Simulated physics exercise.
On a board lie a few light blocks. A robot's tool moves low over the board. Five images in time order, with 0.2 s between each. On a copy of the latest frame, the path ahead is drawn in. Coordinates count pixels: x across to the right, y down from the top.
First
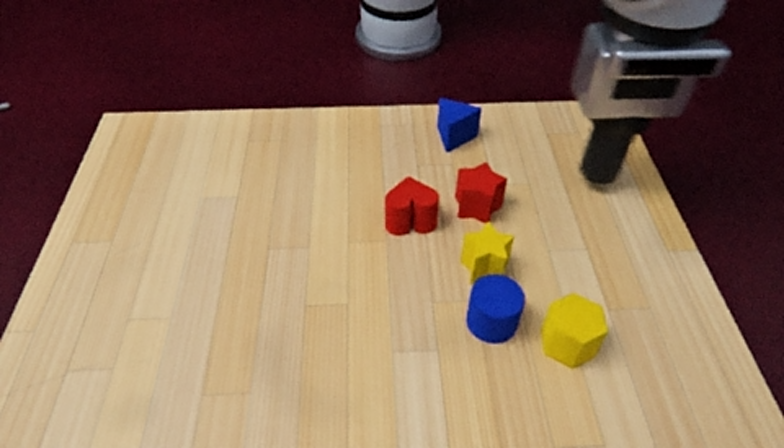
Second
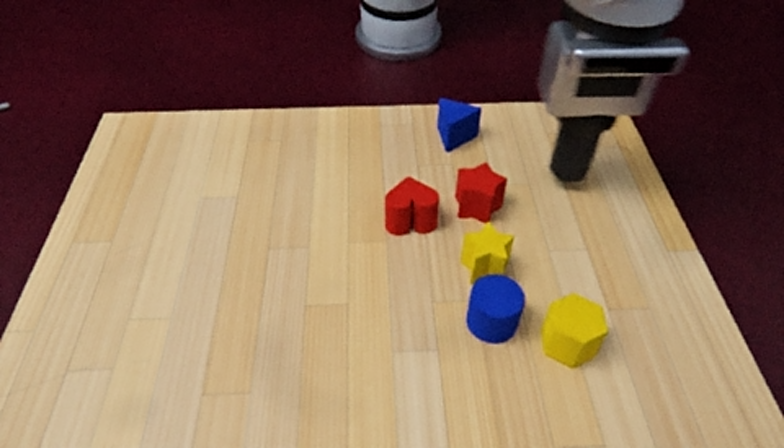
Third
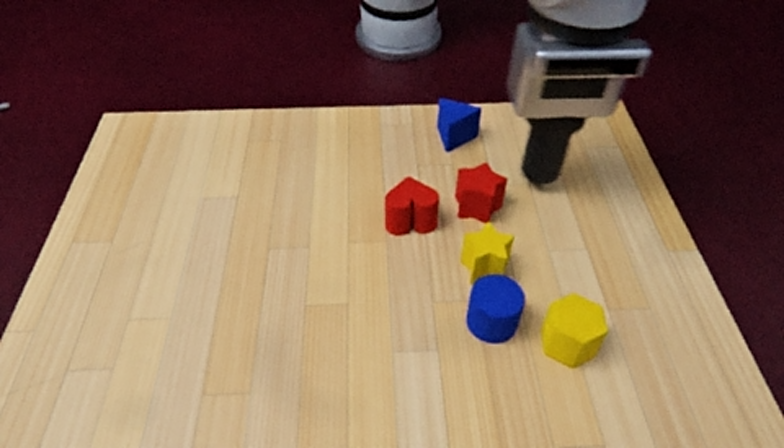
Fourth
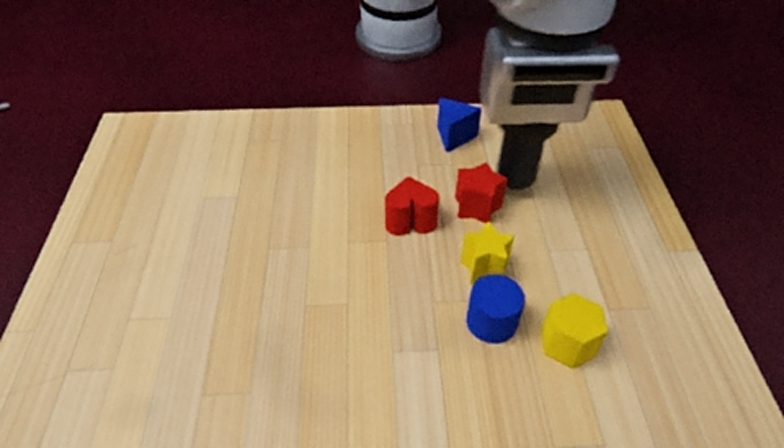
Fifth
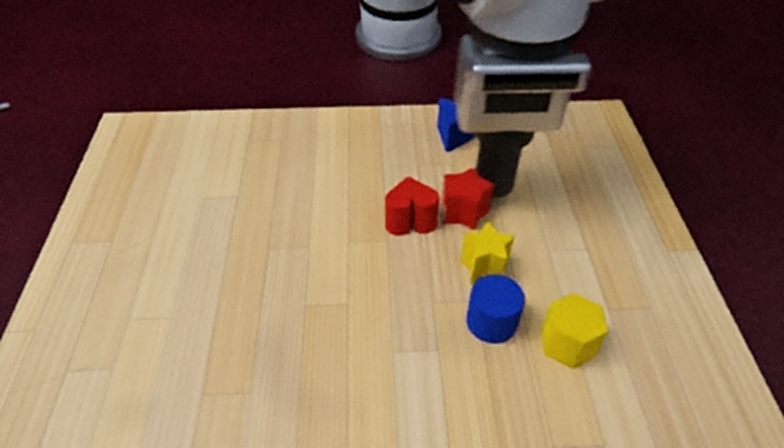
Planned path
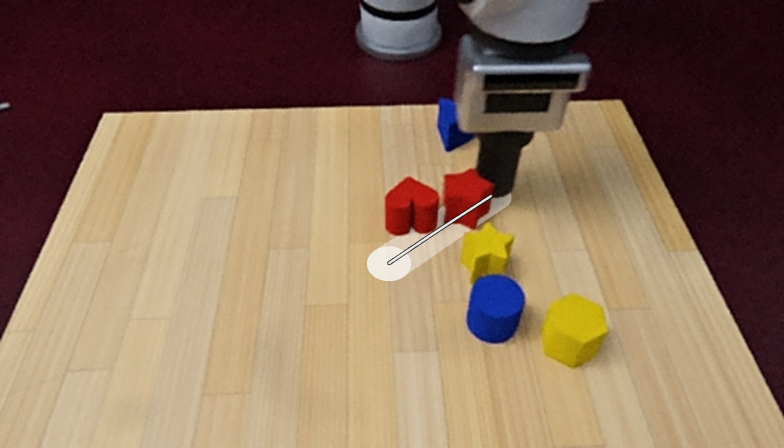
On a wooden board scattered with red, yellow and blue blocks, a robot's tool moved left from the right side, reached the red star and nudged it slightly left toward the red heart.
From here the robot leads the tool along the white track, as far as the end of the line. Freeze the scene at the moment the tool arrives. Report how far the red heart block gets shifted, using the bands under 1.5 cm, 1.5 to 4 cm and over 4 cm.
Distance: More than 4 cm.
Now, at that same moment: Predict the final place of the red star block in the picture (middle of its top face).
I'd guess (358, 260).
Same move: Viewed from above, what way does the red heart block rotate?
It is turned clockwise.
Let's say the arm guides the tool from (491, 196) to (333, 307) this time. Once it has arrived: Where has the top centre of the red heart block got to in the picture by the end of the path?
Its top centre lands on (366, 207).
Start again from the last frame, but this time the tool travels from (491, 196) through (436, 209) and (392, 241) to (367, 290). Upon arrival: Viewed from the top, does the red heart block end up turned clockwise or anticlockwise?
The block turns clockwise.
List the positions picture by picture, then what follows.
The first frame shows tip of the tool at (599, 171), middles of tops, red heart block at (412, 193), red star block at (481, 178), yellow star block at (490, 240).
The second frame shows tool at (568, 169), nothing pushed.
The third frame shows tool at (540, 171), nothing pushed.
The fourth frame shows tool at (516, 176), nothing pushed.
The fifth frame shows tool at (494, 184), red heart block at (412, 193), red star block at (468, 184), yellow star block at (490, 240).
The line goes straight from (491, 196) to (389, 263).
What follows on the original path. One third of the way, tool at (461, 205); red heart block at (389, 200), turned 40° clockwise; red star block at (435, 208).
Two thirds of the way, tool at (425, 228); red heart block at (363, 207), turned 90° clockwise; red star block at (397, 234).
At the end, tool at (389, 252); red heart block at (363, 207), turned 90° clockwise; red star block at (358, 260); yellow star block unmoved.
